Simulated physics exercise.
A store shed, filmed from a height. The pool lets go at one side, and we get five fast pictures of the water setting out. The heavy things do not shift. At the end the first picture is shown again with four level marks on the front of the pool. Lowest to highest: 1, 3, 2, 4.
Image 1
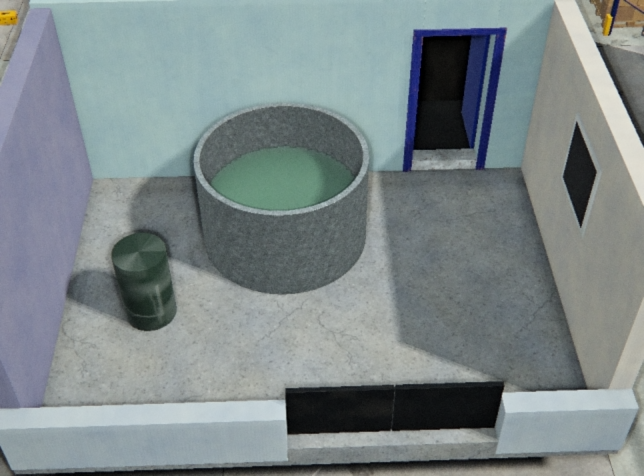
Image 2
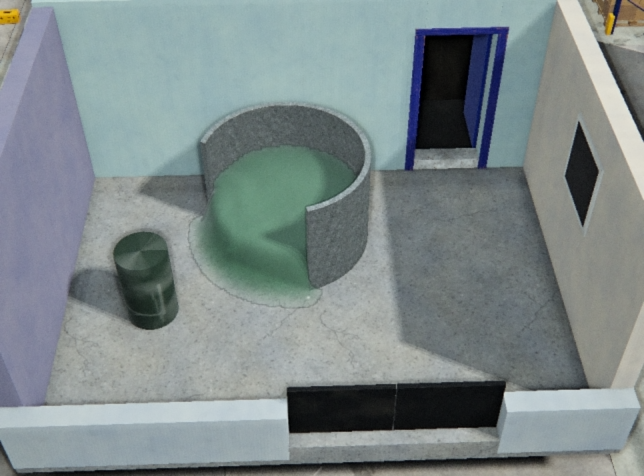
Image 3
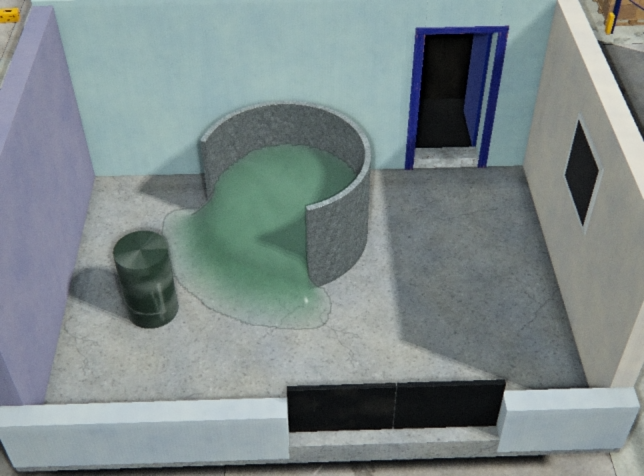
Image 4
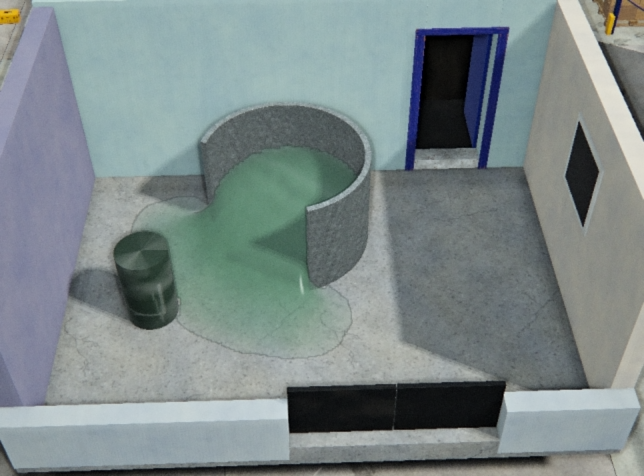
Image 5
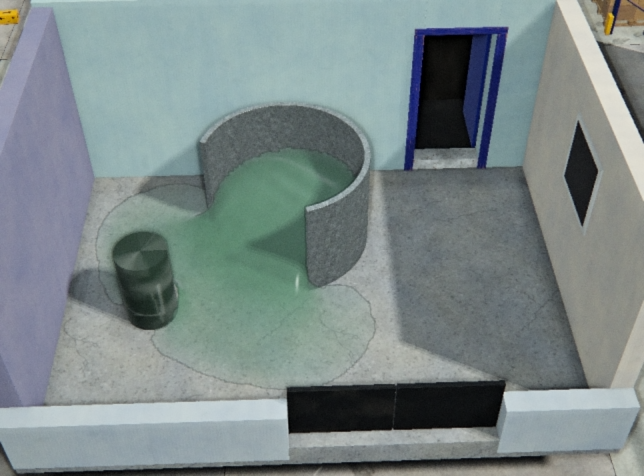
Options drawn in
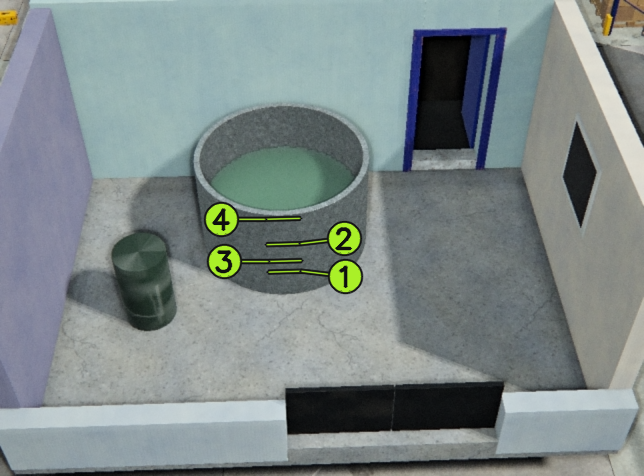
A round grey pool's front-left wall disappears and green water spreads across the floor around a dark barrel.
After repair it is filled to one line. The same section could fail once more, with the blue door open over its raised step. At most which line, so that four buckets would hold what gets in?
Line 2.
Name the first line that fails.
It is 4.
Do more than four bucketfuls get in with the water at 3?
No, not at all.
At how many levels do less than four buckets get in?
Three of the four.
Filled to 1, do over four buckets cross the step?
No, not at all.
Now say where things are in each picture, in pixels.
Water in the pool at rest, its middle at (283, 194); foot of the blue doorway at (443, 169); shut gate at (394, 393).
Water covers 3 % of the ground and shows as far out as (313, 298).
Water covers 7 % of the ground and shows as far out as (319, 320).
Water covers 15 % of the ground and shows as far out as (330, 327).
Water covers 25 % of the ground and shows as far out as (347, 357).
On the marked copy, 1 at (285, 271); 2 at (283, 244); 3 at (284, 261); 4 at (282, 218); from the bottom up 1, 3, 2, 4.
With 1, nothing gets over.
With 2, a bucket or two gets in.
With 3, nothing gets over.
With 4, about 9 bucketfuls get in.
